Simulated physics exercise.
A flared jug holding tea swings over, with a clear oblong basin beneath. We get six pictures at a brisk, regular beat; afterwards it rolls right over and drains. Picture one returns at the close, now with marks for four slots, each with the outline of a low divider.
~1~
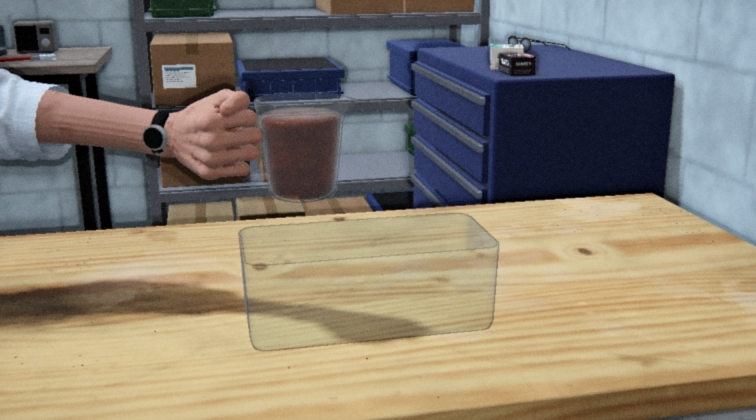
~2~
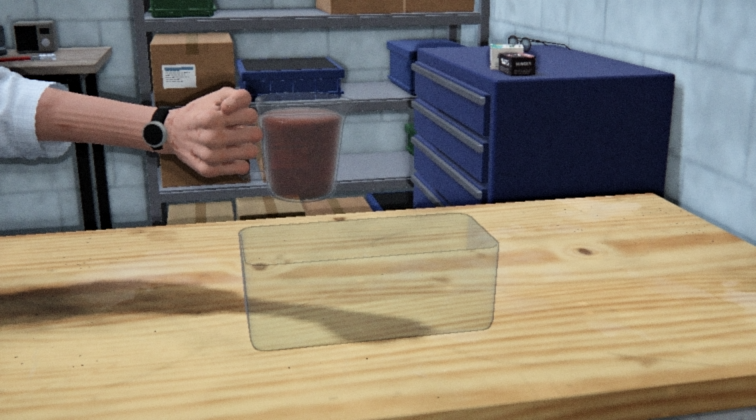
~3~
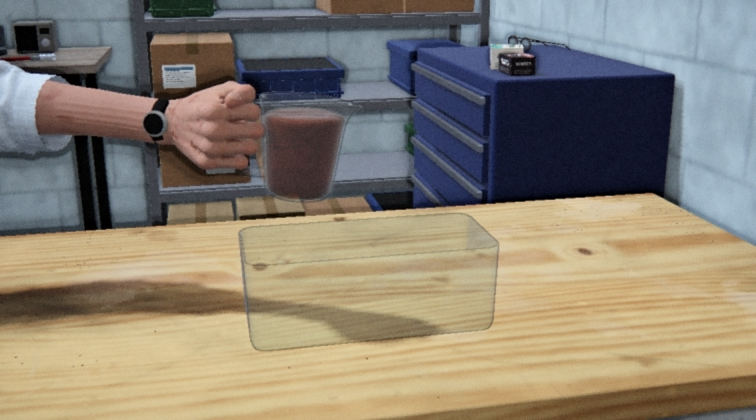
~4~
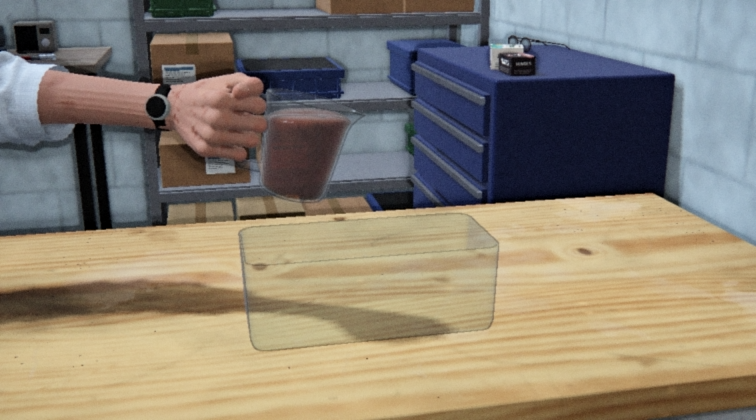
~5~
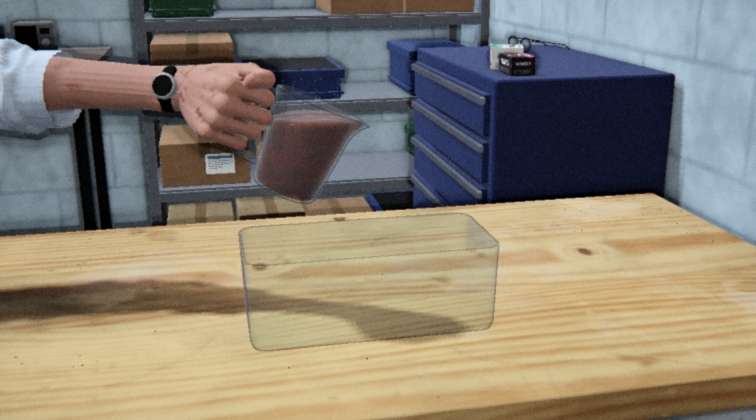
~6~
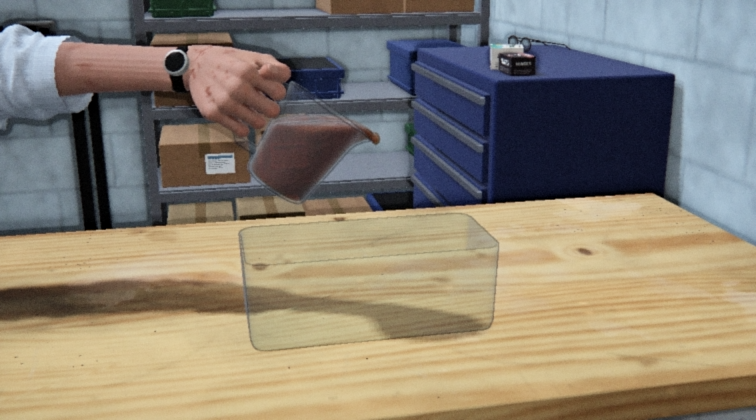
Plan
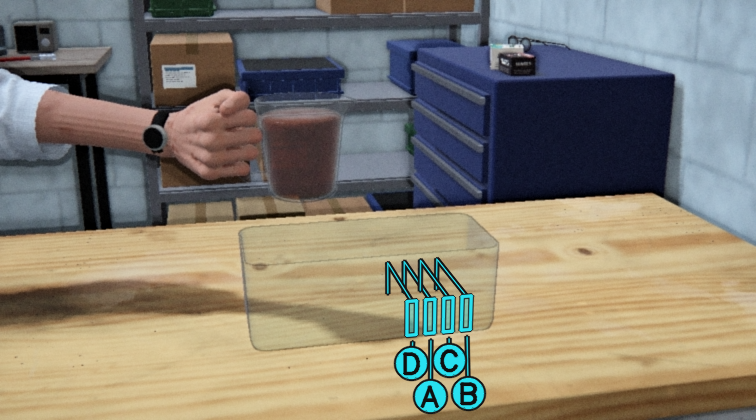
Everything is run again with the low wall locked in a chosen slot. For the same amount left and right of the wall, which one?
D.
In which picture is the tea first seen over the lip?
In picture 6.
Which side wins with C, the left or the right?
More ends on the left.
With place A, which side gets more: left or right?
The left side.
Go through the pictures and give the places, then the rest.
In the first picture, upright, lip at (355, 100); basin from (251, 349) to (492, 326); nothing has left yet.
In the second picture, upright, lip at (357, 101); nothing has left yet.
In the third picture, tipped about 6°, lip at (360, 106); nothing has left yet.
In the fourth picture, tipped about 14°, lip at (365, 114); nothing has left yet.
In the fifth picture, tipped about 24°, lip at (369, 125); nothing has left yet.
In the sixth picture, tipped about 36°, lip at (371, 140); tea is over the lip, down to (375, 140).
On the marked copy, A at (430, 340); B at (467, 336); C at (449, 338); D at (412, 342).
For place A, about 80 % ends left of the wall and 18 % right of it.
For place B, about 92 % ends left of the wall and 6 % right of it.
For place C, about 93 % ends left of the wall and 4 % right of it; 4 % is lost outside.
For place D, about 53 % ends left of the wall and 45 % right of it.
